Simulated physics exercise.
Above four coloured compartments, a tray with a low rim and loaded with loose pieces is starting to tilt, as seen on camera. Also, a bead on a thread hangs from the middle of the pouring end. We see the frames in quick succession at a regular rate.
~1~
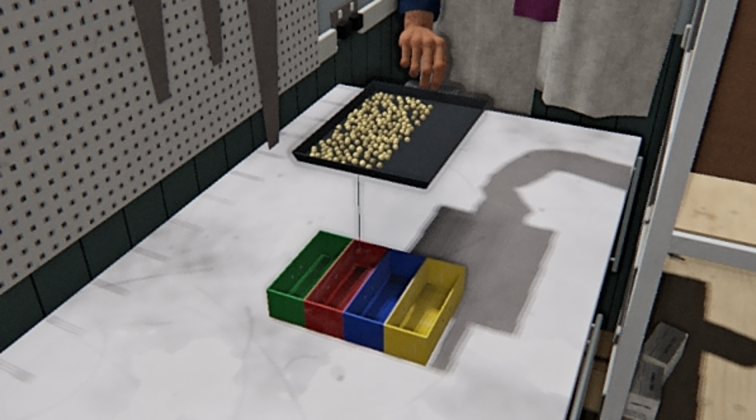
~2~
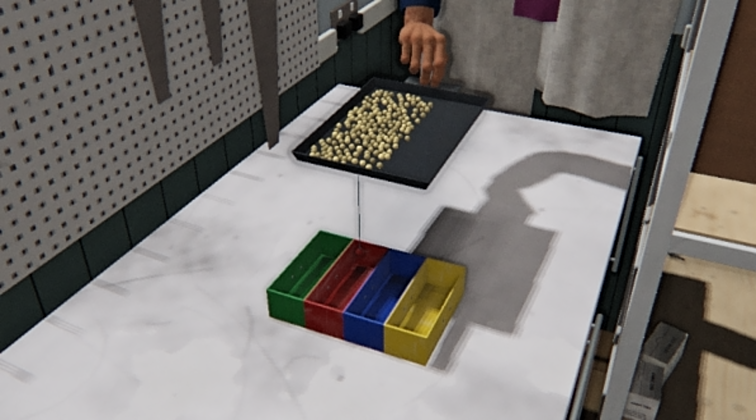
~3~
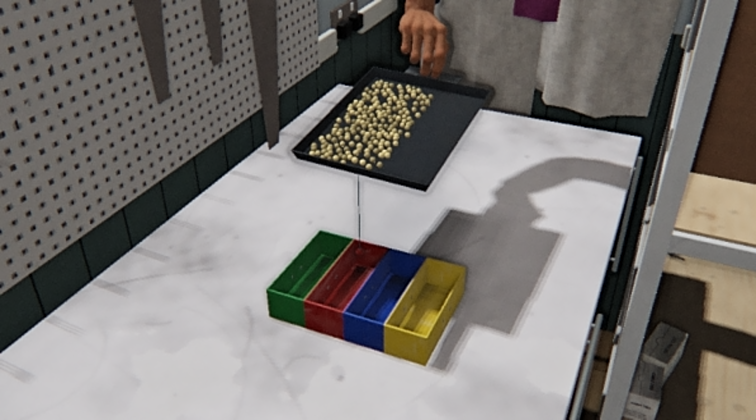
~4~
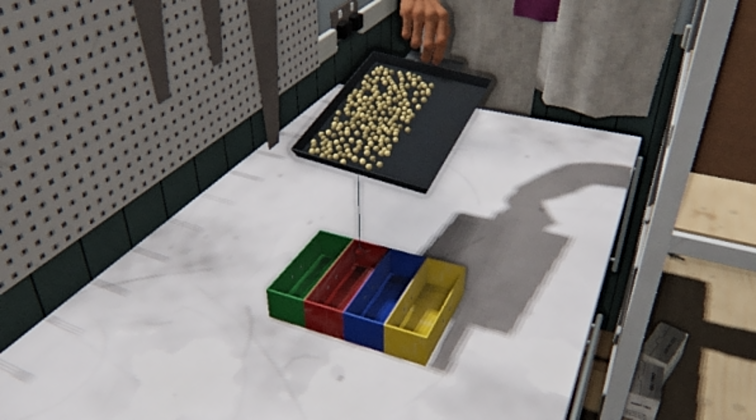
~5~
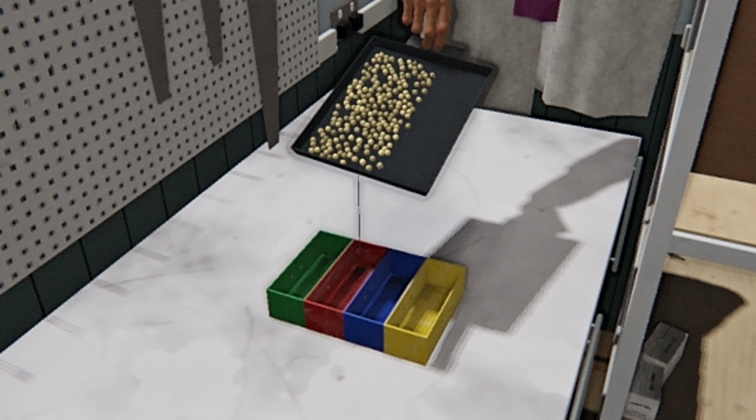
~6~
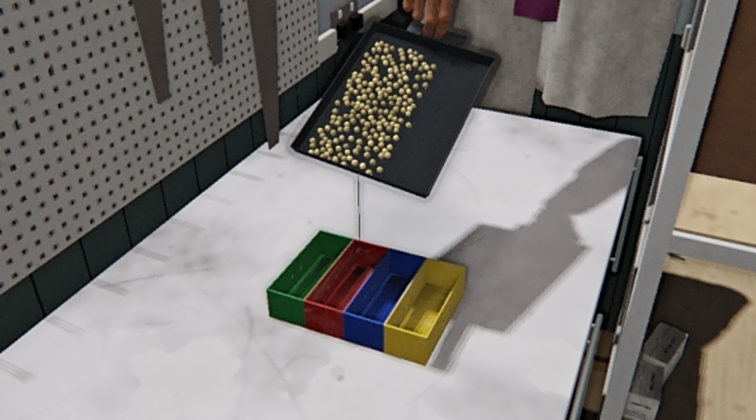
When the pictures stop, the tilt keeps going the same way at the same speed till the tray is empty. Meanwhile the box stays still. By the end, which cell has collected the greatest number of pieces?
The yellow cell has collected the most.
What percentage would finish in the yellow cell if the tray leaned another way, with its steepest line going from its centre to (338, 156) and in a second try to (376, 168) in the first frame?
For the first aim it is 0 in a hundred, for the second 10 in a hundred.
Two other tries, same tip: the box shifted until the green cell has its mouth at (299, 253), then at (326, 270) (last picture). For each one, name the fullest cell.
The first placement favours the yellow cell, while the second favours the blue one.
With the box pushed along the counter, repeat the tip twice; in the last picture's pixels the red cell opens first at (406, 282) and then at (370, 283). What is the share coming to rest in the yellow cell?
First 0 per cent, second 20 per cent.
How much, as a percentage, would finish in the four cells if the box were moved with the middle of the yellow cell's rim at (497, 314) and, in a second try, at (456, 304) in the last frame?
You'd get 100 per cent first and 100 per cent second.
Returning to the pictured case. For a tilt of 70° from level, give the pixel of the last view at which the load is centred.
I'd put the middle close to (411, 223).
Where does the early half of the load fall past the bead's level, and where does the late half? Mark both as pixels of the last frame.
It goes through near (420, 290) first, then near (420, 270).
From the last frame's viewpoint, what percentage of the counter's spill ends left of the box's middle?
I'd put it at around 30 per cent.
Soon after the last picture, tray tipped steeply; about a third on the tray; a small part in the yellow cell; a stray few in the blue cell; about half falling or outside the box.
A little later, tray tipped past a quarter turn; about two thirds in the yellow cell; about a quarter in the blue cell; a stray few in the red cell; a small part falling or outside the box.
Later still, tray tipped past a quarter turn; about two thirds in the yellow cell; about a quarter in the blue cell; a stray few in the red cell; a small part falling or outside the box.
At rest, tray tipped past a quarter turn; about two thirds in the yellow cell; about a quarter in the blue cell; a stray few in the red cell; none in the green cell; a small part outside the box.
